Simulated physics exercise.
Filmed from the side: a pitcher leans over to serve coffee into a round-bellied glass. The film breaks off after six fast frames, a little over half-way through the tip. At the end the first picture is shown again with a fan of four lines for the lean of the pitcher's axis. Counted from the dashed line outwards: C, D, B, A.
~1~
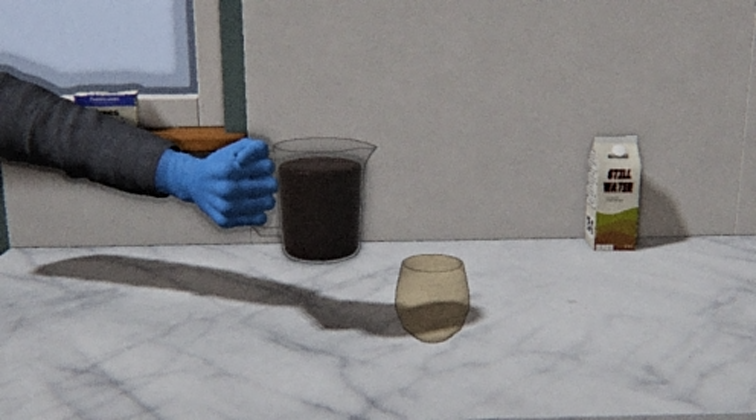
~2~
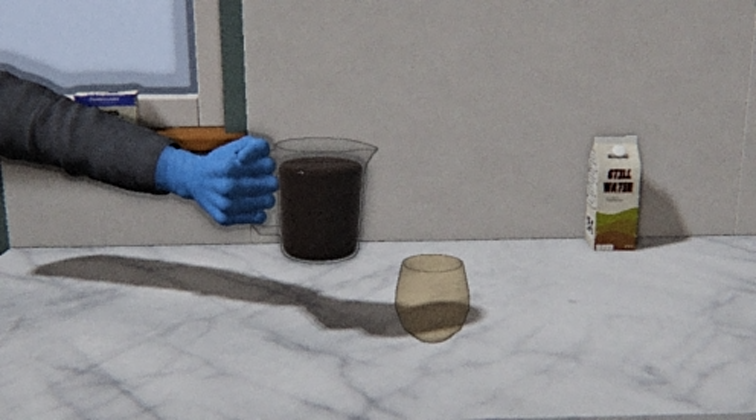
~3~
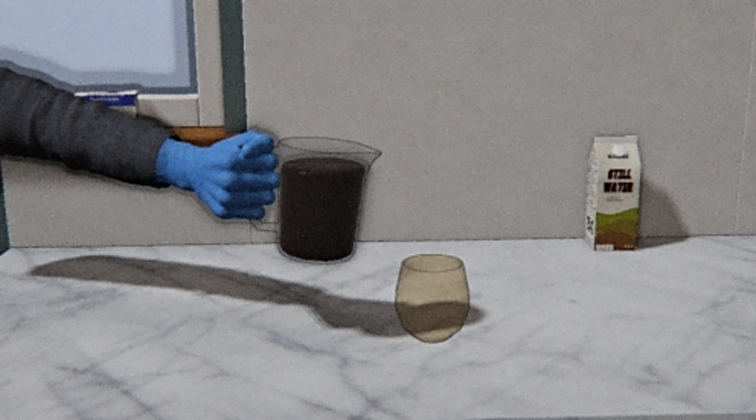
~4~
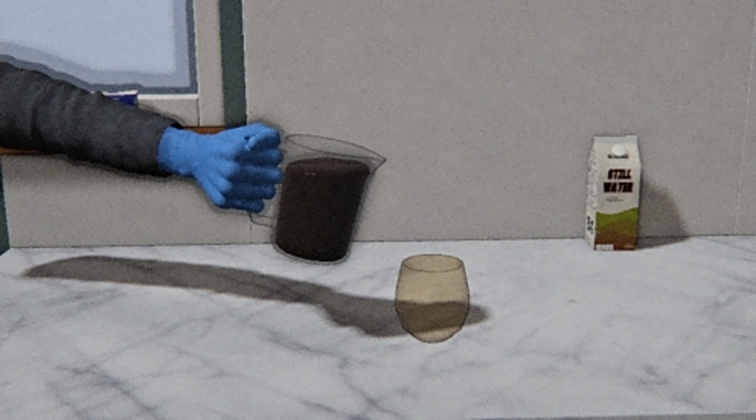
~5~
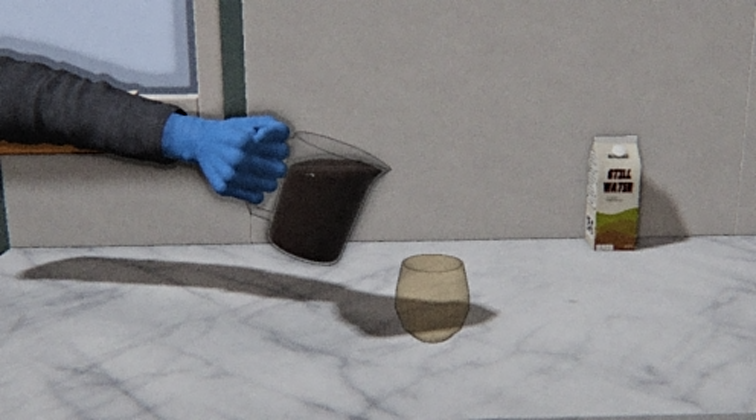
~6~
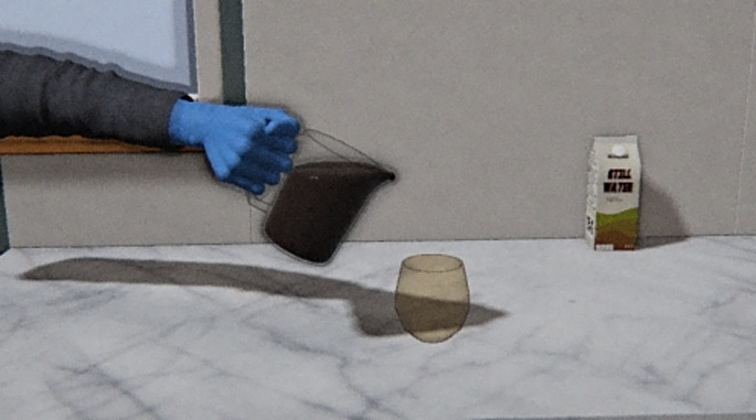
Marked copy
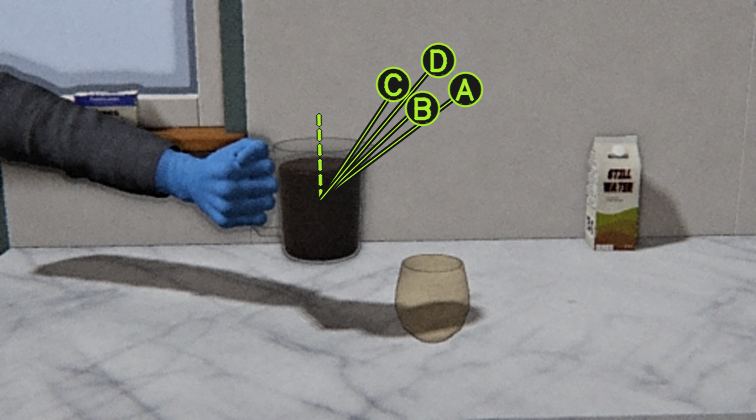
A pitcher of dark coffee lifting slightly and tilting rightward in a blue-gloved hand, above an empty round-bellied glass on marble.
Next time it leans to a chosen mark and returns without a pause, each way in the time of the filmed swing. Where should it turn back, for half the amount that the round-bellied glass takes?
A works best here.
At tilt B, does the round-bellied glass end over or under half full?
Under.
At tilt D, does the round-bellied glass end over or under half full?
Under half.
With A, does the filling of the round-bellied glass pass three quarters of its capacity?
No, less.
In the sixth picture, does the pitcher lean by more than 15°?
Yes.
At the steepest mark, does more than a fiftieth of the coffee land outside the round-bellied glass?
No, it does not.
On the marked copy, A at (452, 99); B at (407, 117); C at (386, 100); D at (427, 73).
Choosing A, the round-bellied glass ends with about 48 % of what it can hold.
Choosing B, the round-bellied glass ends with about 35 % of what it can hold.
Choosing C, the round-bellied glass ends with about 14 % of what it can hold.
Choosing D, the round-bellied glass ends with about 23 % of what it can hold.
